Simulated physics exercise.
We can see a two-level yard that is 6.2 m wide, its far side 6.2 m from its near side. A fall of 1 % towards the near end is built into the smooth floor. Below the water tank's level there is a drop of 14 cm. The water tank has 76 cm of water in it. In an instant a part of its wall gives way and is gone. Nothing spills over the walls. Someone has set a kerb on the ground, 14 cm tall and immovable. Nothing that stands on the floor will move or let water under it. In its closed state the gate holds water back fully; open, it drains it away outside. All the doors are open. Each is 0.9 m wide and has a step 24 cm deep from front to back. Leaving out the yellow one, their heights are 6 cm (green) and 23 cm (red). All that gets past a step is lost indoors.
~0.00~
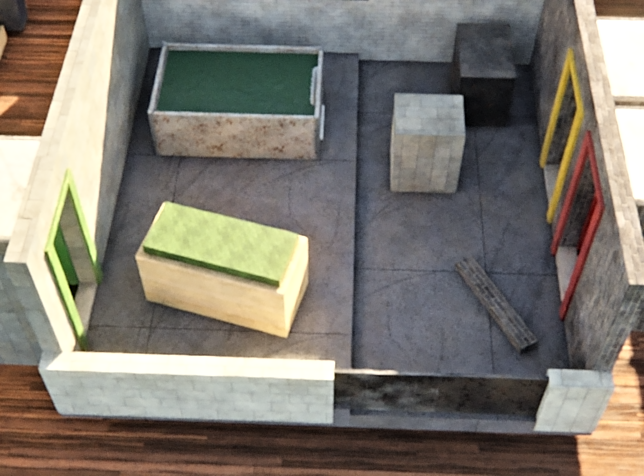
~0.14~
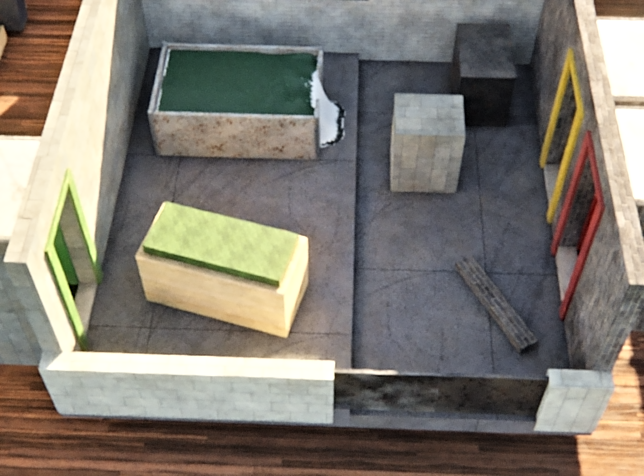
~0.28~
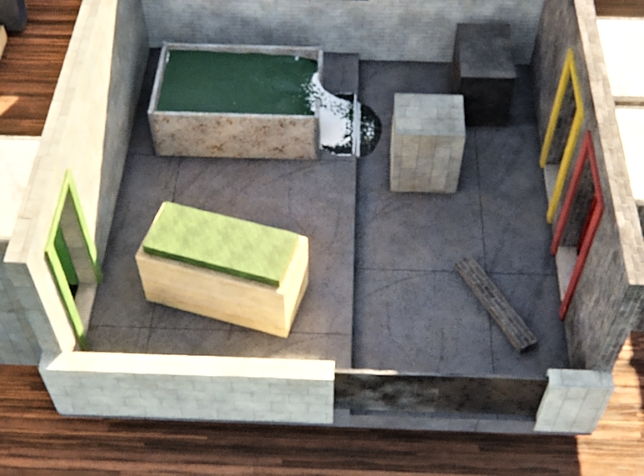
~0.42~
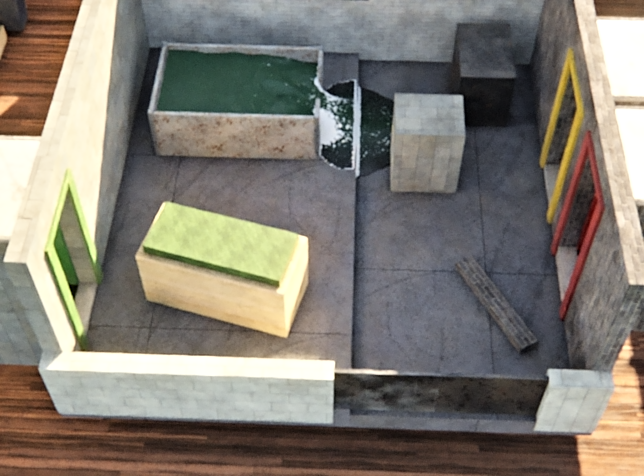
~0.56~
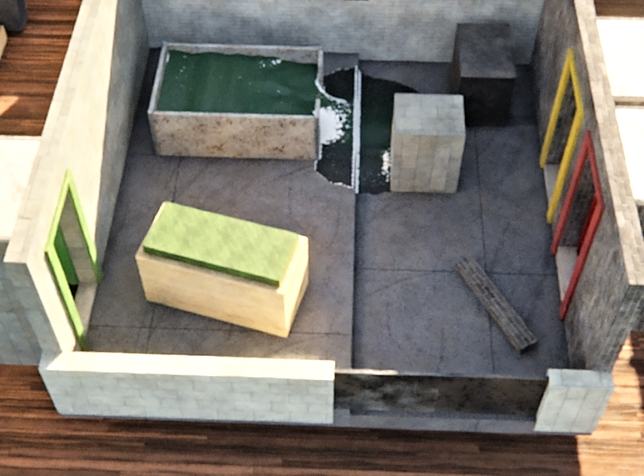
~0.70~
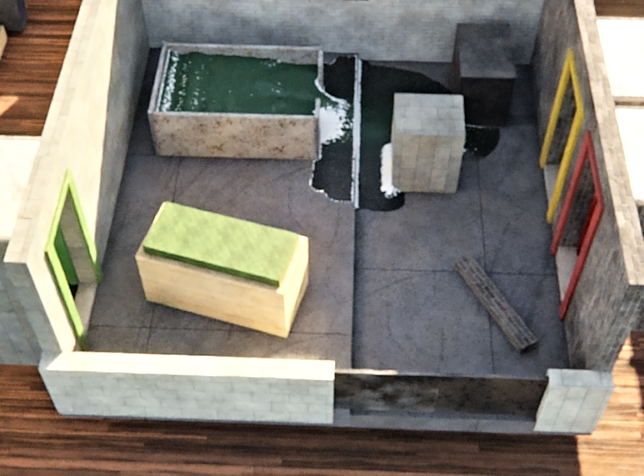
Dark green water lies still in a raised rectangular tank at the back left of a walled yard, until part of the tank's right wall vanishes. Foaming white, it pours through the gap onto the lower floor to the right, then spreads around the pale block and reaches the dark block behind.
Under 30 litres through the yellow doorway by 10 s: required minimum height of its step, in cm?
Roughly 15 cm.
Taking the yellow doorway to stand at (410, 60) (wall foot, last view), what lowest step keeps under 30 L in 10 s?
Roughly 16 cm, give or take.
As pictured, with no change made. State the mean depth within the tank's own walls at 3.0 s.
About 38 centimetres.
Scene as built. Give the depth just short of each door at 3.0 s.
Door by door in cm - yellow 15, green 0, red 4.
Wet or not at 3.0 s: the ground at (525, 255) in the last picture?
Point status: Inundated.
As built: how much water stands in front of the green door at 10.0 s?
About 0.0 cm.
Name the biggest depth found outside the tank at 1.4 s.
It gets to close to 44 centimetres there.
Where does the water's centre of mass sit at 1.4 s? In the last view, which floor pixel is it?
(294, 121), roughly.
After 1.4 s water covers 25 % of the floor, deepest (44 cm) near (324, 118); 6 cm at the yellow door, 0 litres in over its 9 cm step.
After 3.0 s water covers 45 % of the floor, deepest (28 cm) near (531, 106); 15 cm at the yellow door, 30 litres in over its 9 cm step.
After 10.0 s water covers 60 % of the floor, deepest (19 cm) near (556, 405); 15 cm at the yellow door, 127 litres in over its 9 cm step.
At the yellow door as built, the water arrived by 1.3 s and peaked near 16 cm at 4.6 s.
With a step of 13 cm, 51 litres would have come in within the 10 s; with 18 cm, 11 litres. So under 30 litres takes about 15 cm.
